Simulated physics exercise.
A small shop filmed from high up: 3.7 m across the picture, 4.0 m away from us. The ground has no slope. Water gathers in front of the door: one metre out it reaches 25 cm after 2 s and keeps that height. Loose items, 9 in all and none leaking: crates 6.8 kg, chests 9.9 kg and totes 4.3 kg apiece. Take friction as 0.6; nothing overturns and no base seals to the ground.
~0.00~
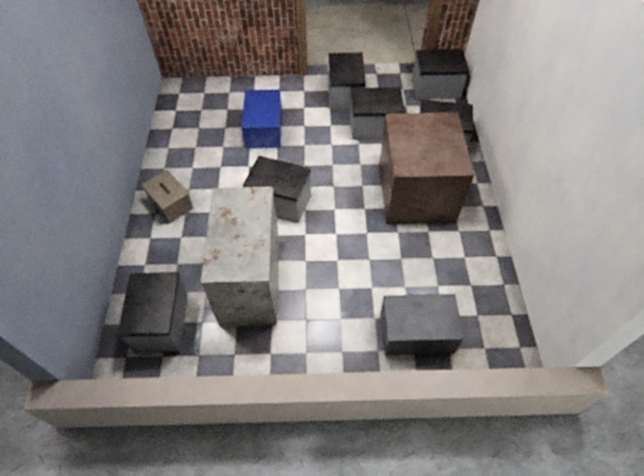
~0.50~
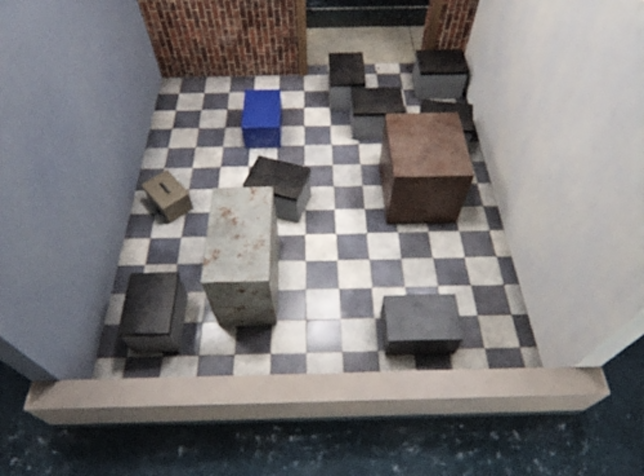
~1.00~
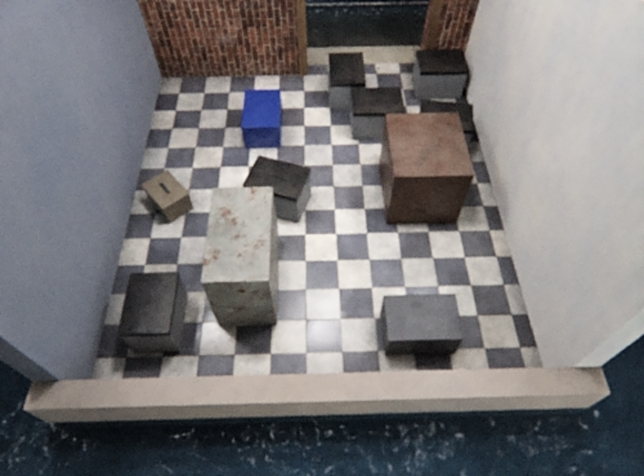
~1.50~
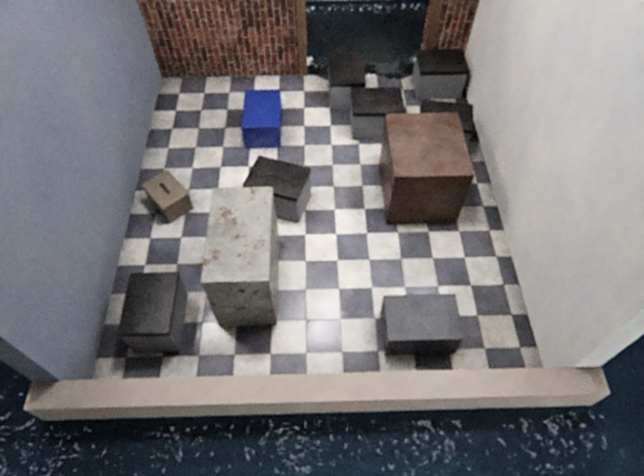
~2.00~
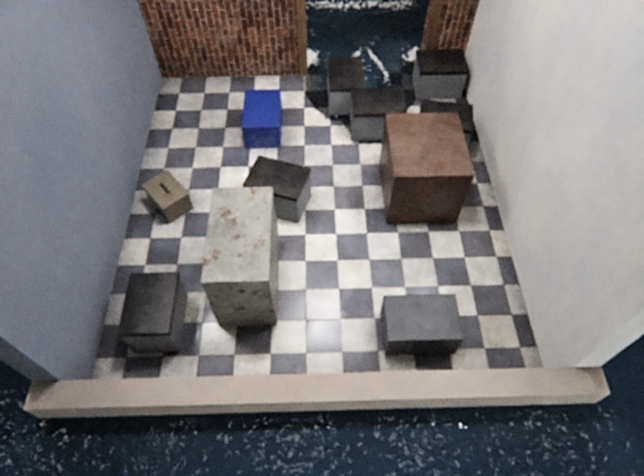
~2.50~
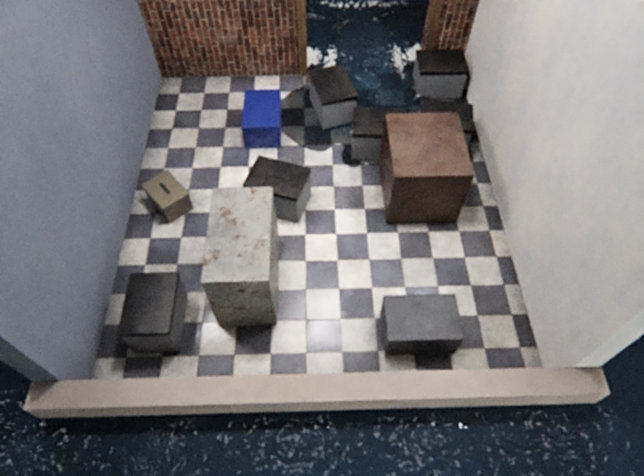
In a small shop with a checkered floor, a blue crate and several dark, grey and brown boxes sit still as dark water gathers outside the doorway. The water then enters through the door and spreads around the nearest boxes, and a couple of dark ones shift and turn while the rest stay put.
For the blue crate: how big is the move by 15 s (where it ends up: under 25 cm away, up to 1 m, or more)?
The blue crate moves a short way.
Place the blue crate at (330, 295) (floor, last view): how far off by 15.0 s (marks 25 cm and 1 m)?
It moves a short way.
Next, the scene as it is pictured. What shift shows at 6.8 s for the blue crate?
Roughly 100 cm by then.
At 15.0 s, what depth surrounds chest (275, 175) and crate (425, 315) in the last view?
Roughly 22 and 20 cm.
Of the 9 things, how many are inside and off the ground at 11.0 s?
9 of them.
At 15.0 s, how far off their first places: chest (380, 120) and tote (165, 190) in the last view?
In that order: 200 cm, 120 cm.
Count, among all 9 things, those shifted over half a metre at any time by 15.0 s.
I count 8.
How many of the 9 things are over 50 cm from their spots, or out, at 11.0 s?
5 of them.
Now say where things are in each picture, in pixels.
The blue crate at (262, 108) rests on the ground; 0.0 m2 under water; 0 of 9 have shifted, in the first picture.
The blue crate at (262, 108), on the bottom; water covers 0.0 m2; 0 of 9 have shifted, in the second picture.
The blue crate at (262, 108), on the bottom; water covers 0.0 m2; 0 of 9 have shifted, in the third picture.
The blue crate at (262, 108) rests on the ground; water covers 0.0 m2; 0 of 9 have shifted, in the fourth picture.
The blue crate at (262, 108) rests on the ground; 0.8 m2 under water; 1 of 9 have shifted, in the fifth picture.
The blue crate at (262, 108), on the bottom; 2.1 m2 under water; 2 of 9 have shifted, in the sixth picture.
After 3.5 s the blue crate is near (218, 114), 0.5 m from its start, aground; 3 afloat.
After 6.8 s the blue crate is near (194, 79), 0.9 m from its start, afloat; 9 afloat.
After 11.0 s the blue crate is near (280, 140), 0.6 m from its start, afloat; 9 afloat.
After 15.0 s the blue crate is near (309, 100), 0.5 m from its start, afloat; 9 afloat.
